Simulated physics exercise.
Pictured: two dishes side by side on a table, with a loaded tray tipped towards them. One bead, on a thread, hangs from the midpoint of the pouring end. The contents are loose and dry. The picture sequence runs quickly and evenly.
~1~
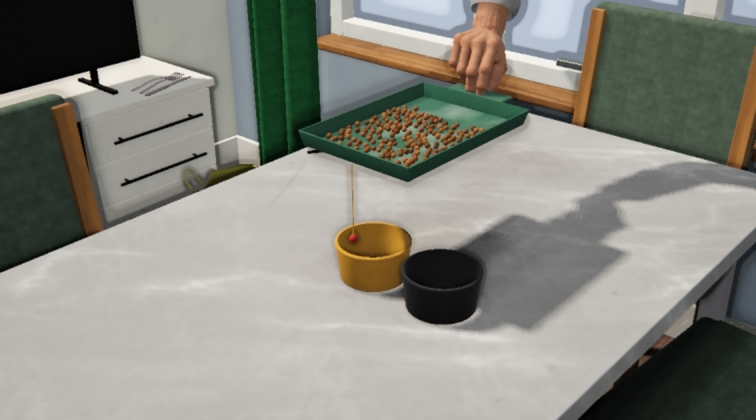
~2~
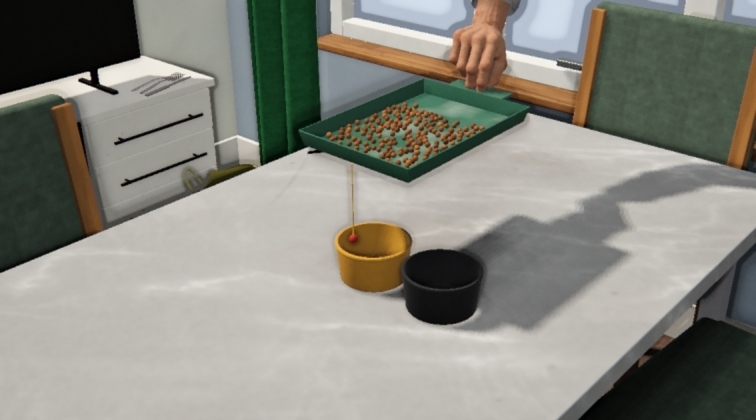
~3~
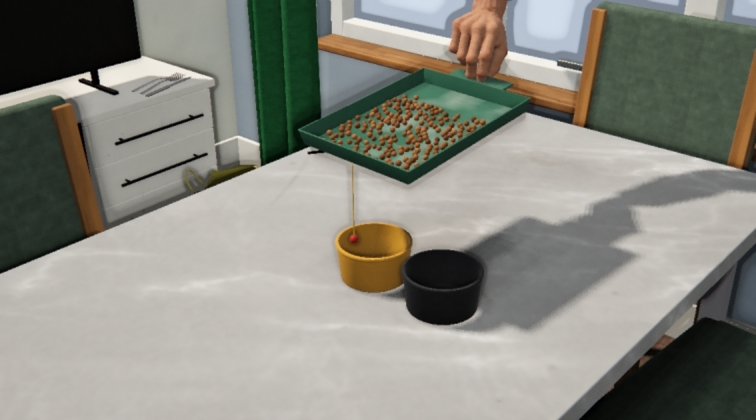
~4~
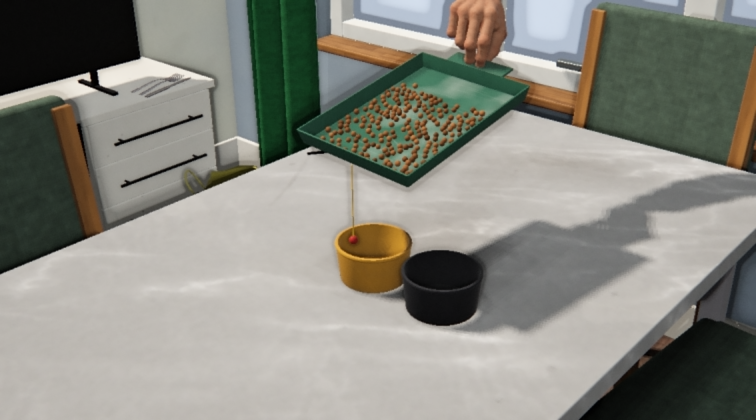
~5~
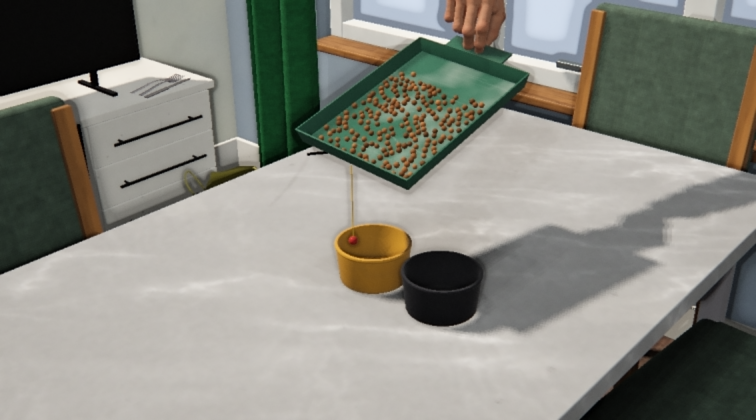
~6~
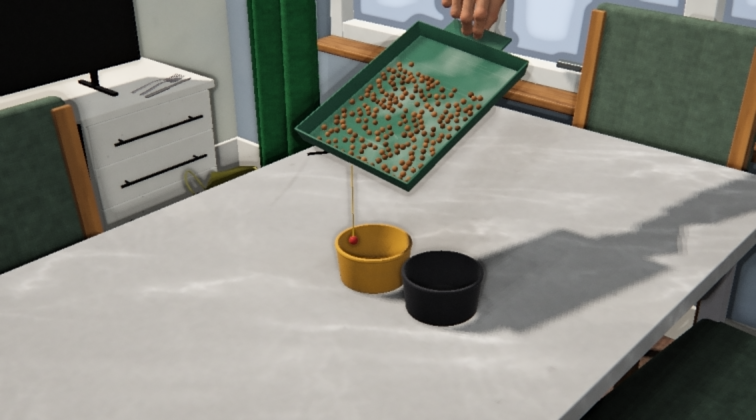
On a pale dining table, a hand tilting a green tray of small brown balls steadily towards a yellow dish and a black dish.
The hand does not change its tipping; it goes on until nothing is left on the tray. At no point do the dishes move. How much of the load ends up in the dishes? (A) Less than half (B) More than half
The answer is A.
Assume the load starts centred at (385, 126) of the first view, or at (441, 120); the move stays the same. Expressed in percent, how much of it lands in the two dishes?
Close to 10 in a hundred, then close to 10 in a hundred.
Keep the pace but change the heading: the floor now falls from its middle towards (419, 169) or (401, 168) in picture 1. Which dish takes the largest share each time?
The first try favours the right of the two, the second the right of the two.
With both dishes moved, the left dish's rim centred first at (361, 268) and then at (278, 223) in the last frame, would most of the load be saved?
Taking the places in turn, it's past half and then shy of half.
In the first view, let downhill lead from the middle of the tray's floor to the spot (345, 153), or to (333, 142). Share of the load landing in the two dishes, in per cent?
In order, some 0 % and some 0 %.
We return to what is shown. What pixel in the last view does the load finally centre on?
About (377, 330).
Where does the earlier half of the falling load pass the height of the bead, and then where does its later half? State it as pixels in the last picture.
Roughly at (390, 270) first, and then at (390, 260).
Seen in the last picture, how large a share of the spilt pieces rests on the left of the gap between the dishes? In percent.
80 %, near enough.
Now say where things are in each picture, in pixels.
The first frame shows corners of the pouring end at (304, 130) and (408, 166), level; middle of the load at (407, 135), cereal balls; left dish at (349, 268); right dish at (417, 300); bead on its thread at (354, 239).
The second frame shows corners of the pouring end at (304, 130) and (408, 167), level; middle of the load at (408, 134).
The third frame shows corners of the pouring end at (304, 129) and (408, 169), tipped barely, lowest at the right corner; middle of the load at (408, 130).
The fourth frame shows corners of the pouring end at (302, 129) and (407, 173), tipped a little, lowest at the right corner; middle of the load at (407, 124).
The fifth frame shows corners of the pouring end at (301, 128) and (406, 176), tipped clearly, lowest at the right corner; middle of the load at (405, 119).
The sixth frame shows corners of the pouring end at (300, 128) and (406, 179), tipped clearly, lowest at the right corner; middle of the load at (404, 116), most on the move; left dish at (349, 270); right dish at (417, 301).
Soon, tray tipped steeply; nearly all on the tray; a stray few outside both; a small part in the air.
A while on, tray tipped past a quarter turn; a small part on the tray; a small part in the right dish; about two thirds outside both; about a quarter in the air.
Towards the end, tray tipped past a quarter turn; a small part in the right dish; a stray few in the left dish; nearly all outside both.
Finally, tray tipped past a quarter turn; a small part in the right dish; a stray few in the left dish; nearly all outside both.
